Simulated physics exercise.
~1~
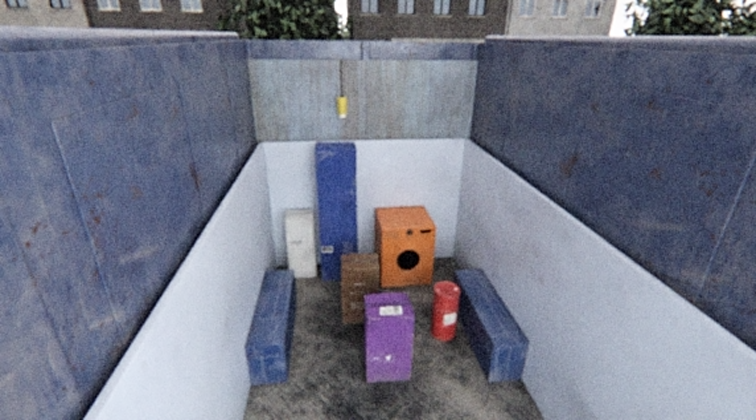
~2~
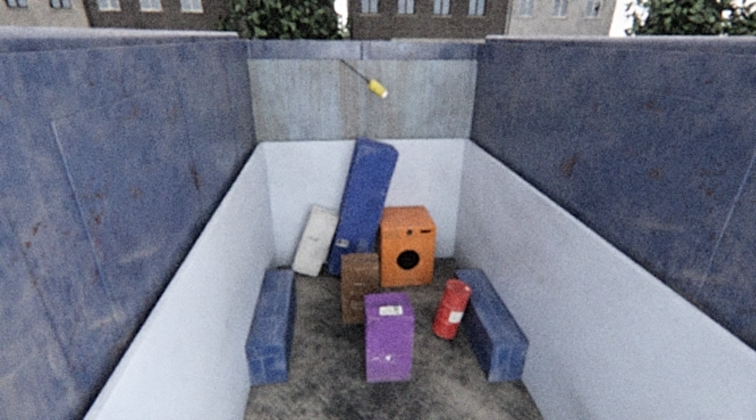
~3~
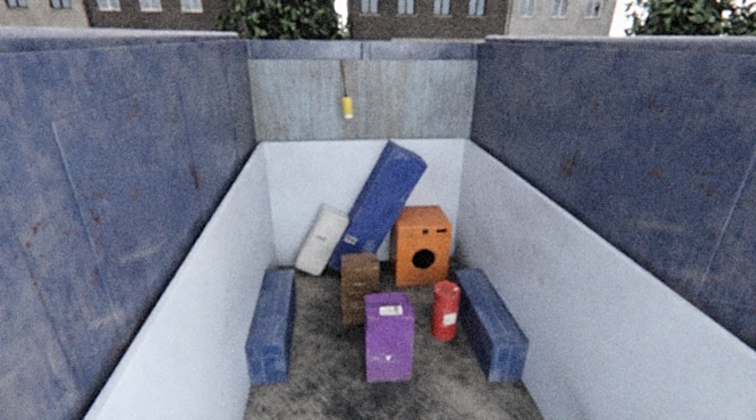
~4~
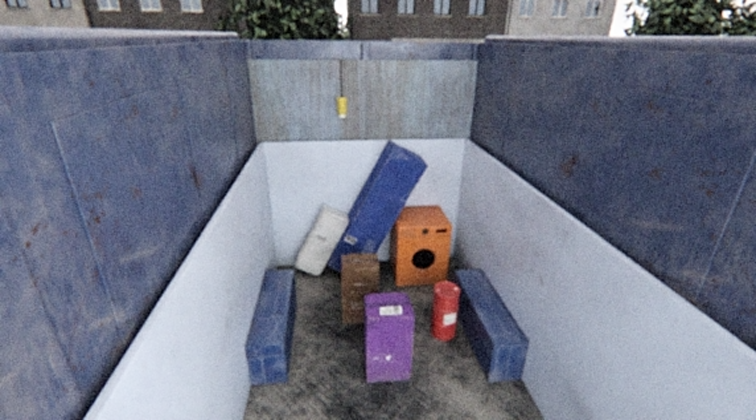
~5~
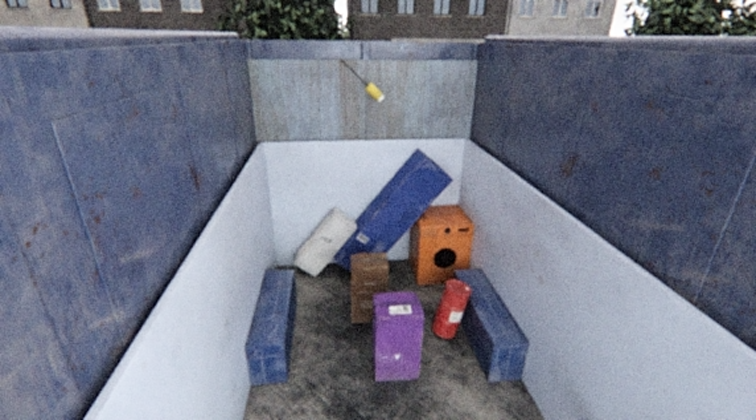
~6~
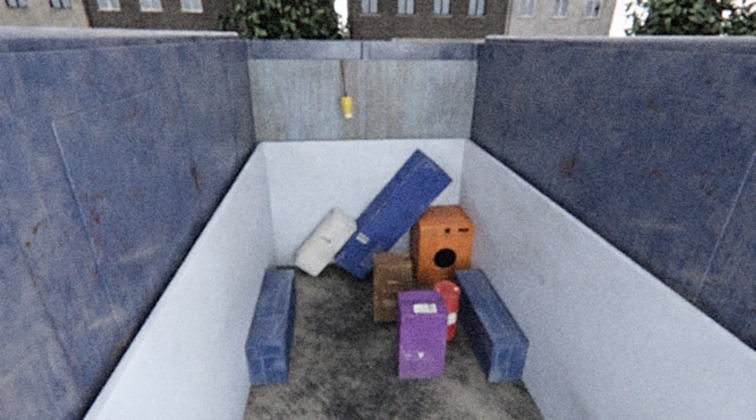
In a van's load bay, blue and white boxes tip right and stay leaning as the orange appliance, brown and purple boxes slide right.
